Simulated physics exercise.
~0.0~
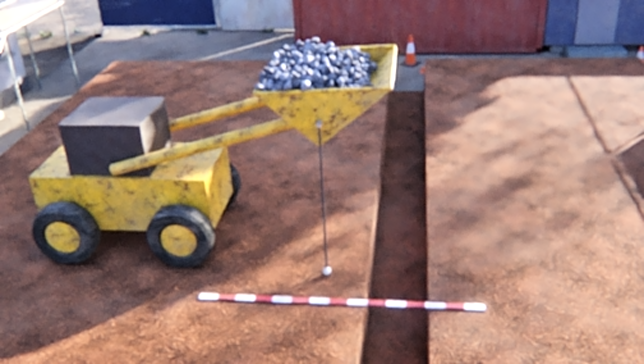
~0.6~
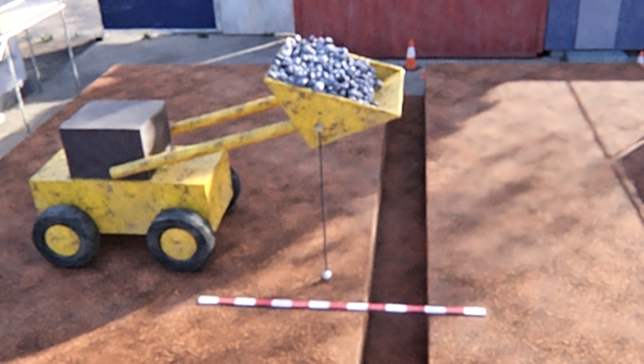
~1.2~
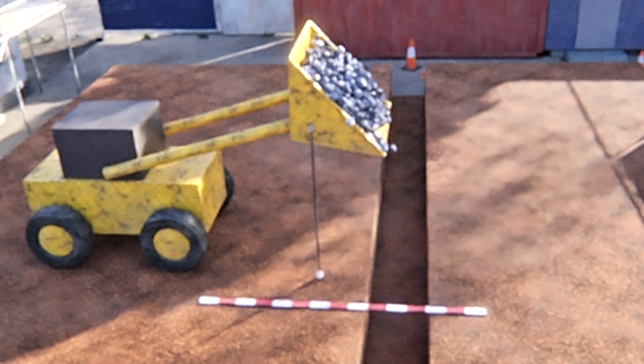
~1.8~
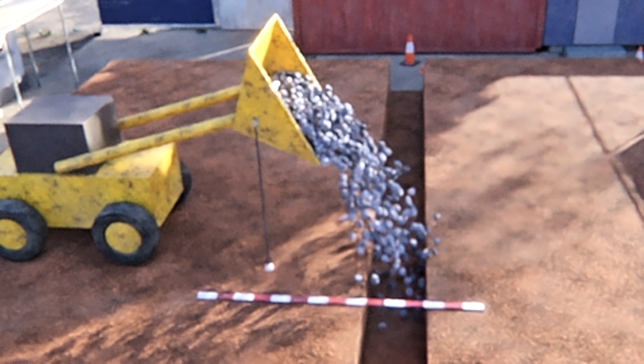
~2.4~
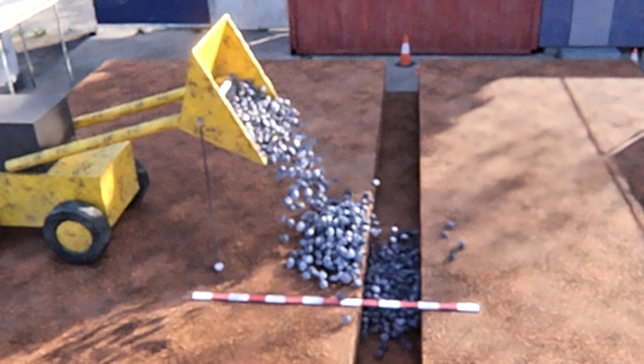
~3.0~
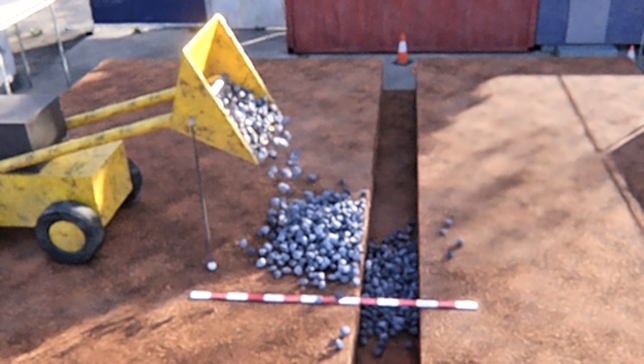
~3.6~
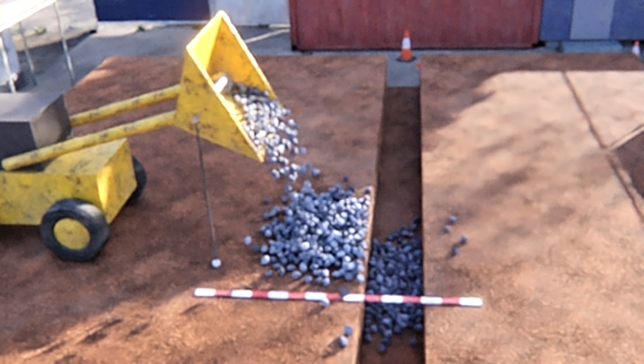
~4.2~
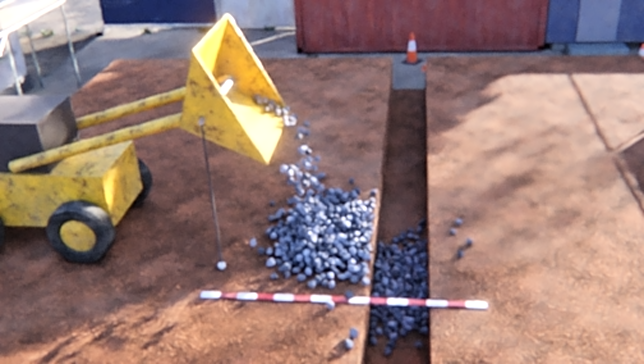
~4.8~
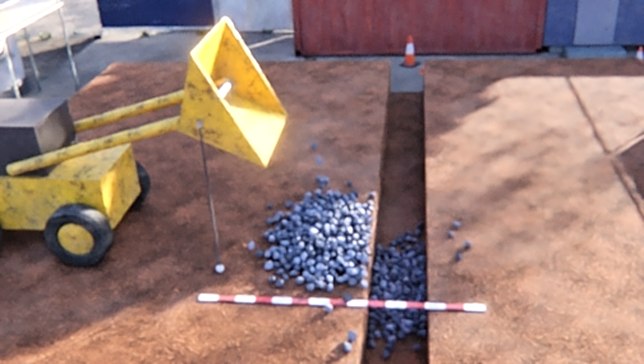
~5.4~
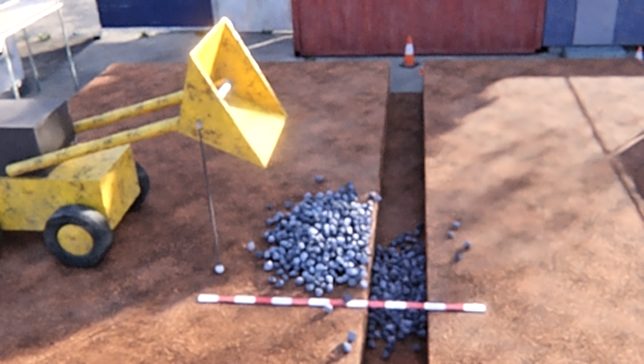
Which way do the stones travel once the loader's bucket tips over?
The stones move down, pouring out of the tipped bucket onto the ground and into the trench.
